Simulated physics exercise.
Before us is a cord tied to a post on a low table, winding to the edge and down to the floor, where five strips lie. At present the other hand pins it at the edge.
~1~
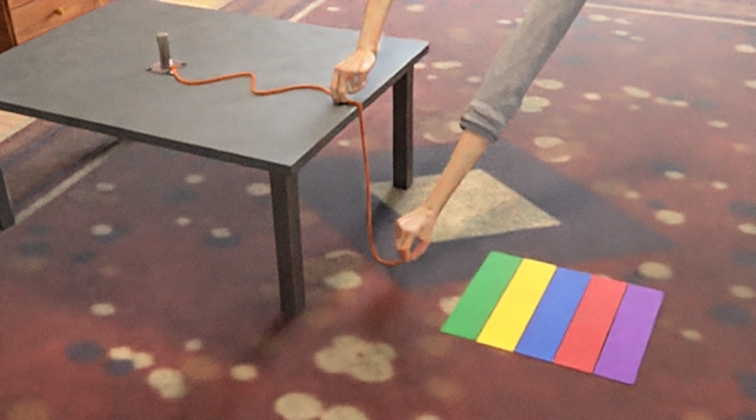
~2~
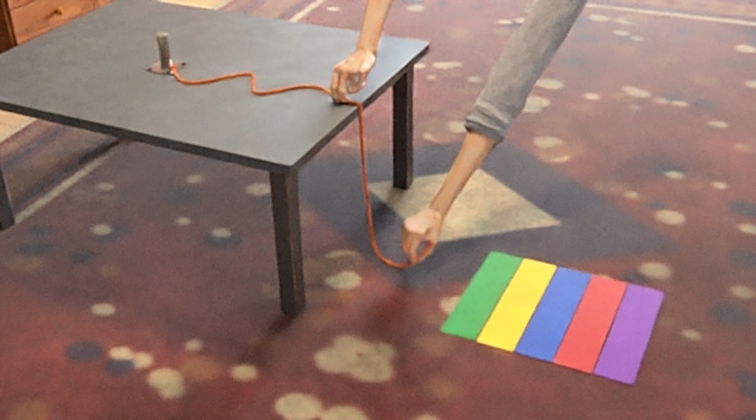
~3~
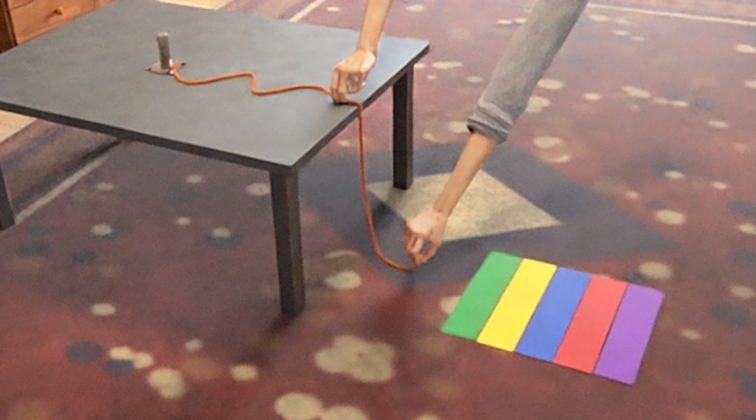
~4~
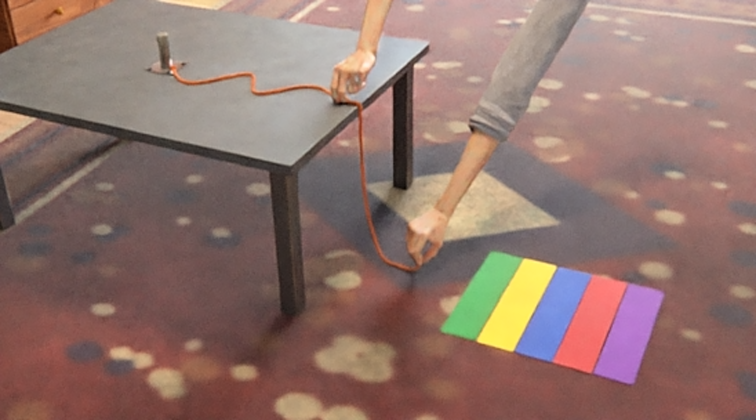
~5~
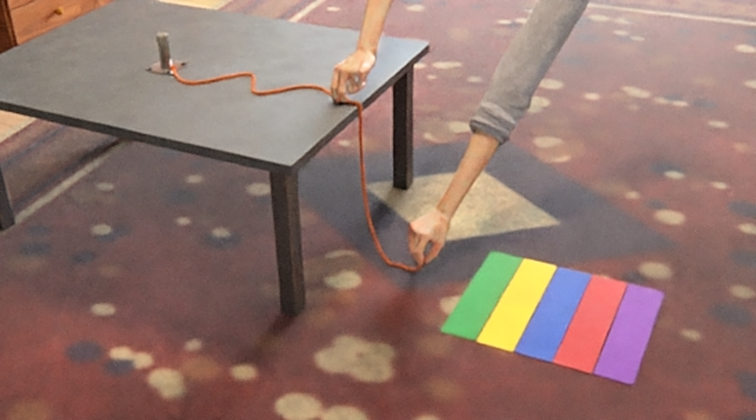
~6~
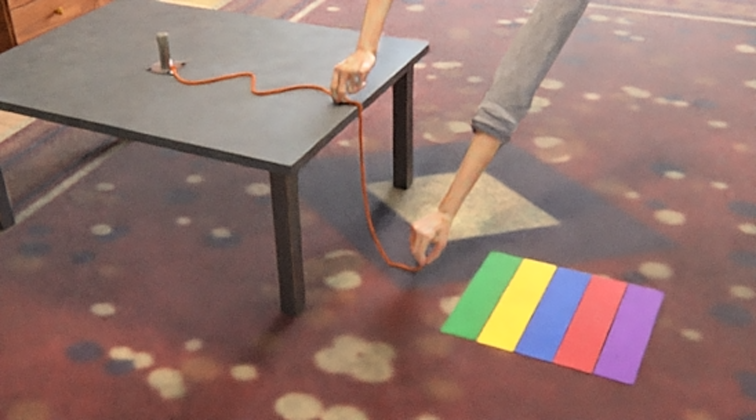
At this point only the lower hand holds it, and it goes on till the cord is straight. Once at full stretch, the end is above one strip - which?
The end stops over the red strip.
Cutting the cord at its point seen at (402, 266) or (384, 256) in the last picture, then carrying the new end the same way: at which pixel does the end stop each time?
About (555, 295) and (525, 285).
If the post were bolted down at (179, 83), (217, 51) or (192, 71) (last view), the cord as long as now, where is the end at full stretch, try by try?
Somewhere near (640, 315), (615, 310) and (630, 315), in that order.
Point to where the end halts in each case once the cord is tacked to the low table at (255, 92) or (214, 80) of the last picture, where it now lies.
(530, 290); (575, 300).
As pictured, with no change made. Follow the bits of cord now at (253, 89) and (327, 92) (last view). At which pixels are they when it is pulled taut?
In that view they reach (299, 92) and (376, 120).
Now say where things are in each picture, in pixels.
End (410, 258); green (467, 320); yellow (504, 330); blue (541, 340); red (580, 351); purple (619, 361), in the first frame.
End (417, 260); cord through (181, 80) (253, 77) (291, 88) (351, 102) (364, 170) (373, 241), in the second frame.
End (420, 261), in the third frame.
End (422, 261); cord through (181, 80) (253, 77) (291, 88) (351, 102) (363, 170) (376, 241), in the fourth frame.
End (423, 261), in the fifth frame.
End (425, 262); cord through (181, 80) (253, 77) (291, 88) (351, 102) (362, 170) (376, 241), in the sixth frame.
Early on, end near (537, 290); over yellow.
Midway, end near (572, 299); over blue.
At the end of the slack, end near (593, 304); over red. The end stops over the red strip.
